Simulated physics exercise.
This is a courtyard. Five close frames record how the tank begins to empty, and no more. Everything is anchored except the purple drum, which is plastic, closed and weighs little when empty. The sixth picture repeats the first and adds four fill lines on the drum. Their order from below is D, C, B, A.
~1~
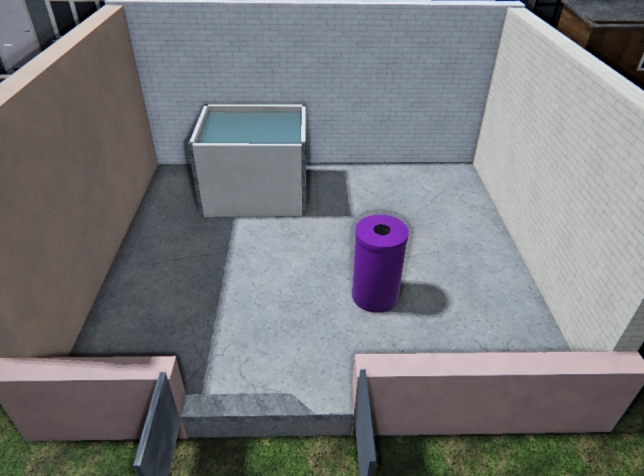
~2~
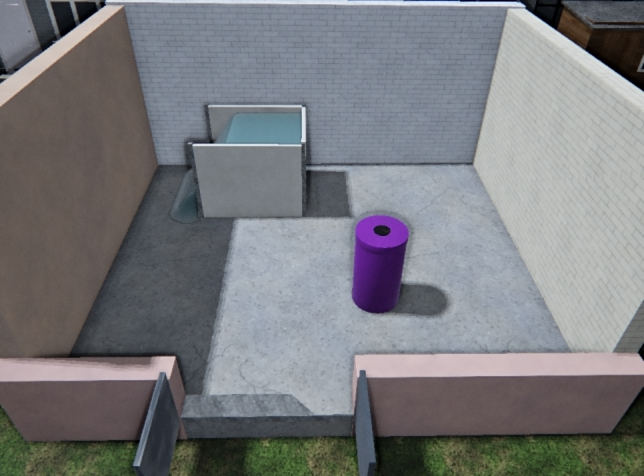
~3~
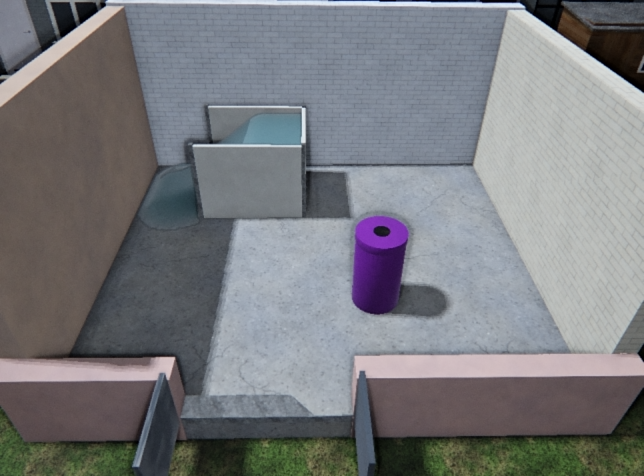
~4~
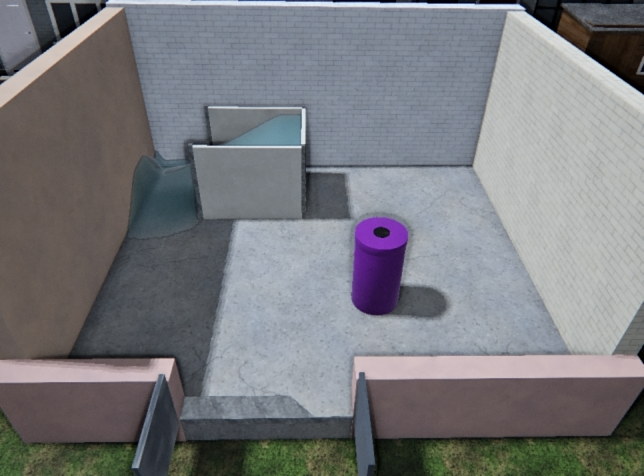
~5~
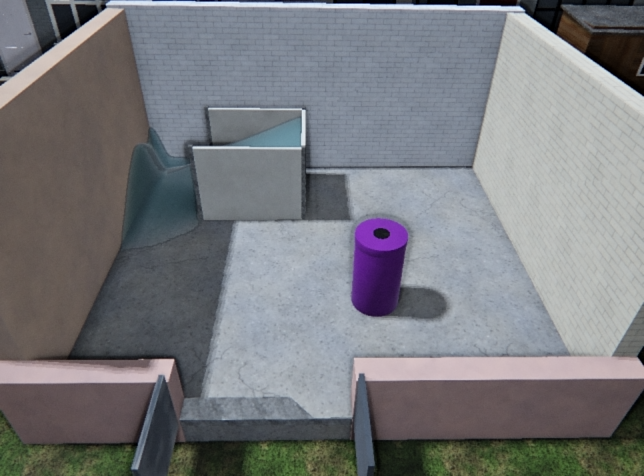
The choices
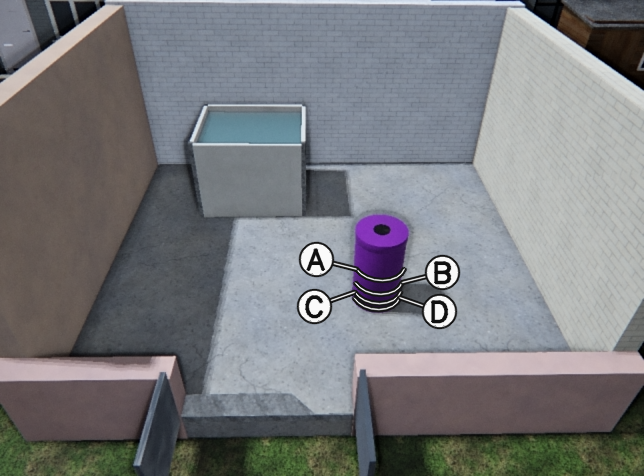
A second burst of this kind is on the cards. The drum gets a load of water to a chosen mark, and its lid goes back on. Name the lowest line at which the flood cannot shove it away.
Line D.
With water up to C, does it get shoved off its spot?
No, not at all.
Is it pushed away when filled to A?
No, that is safe.
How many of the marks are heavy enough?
All of the four.
In white, A at (382, 280); B at (380, 294); C at (379, 303); D at (378, 309); from the bottom up D, C, B, A.
Choosing A, it does not move.
Choosing B, it does not move.
Choosing C, it does not move.
Choosing D, it does not move.
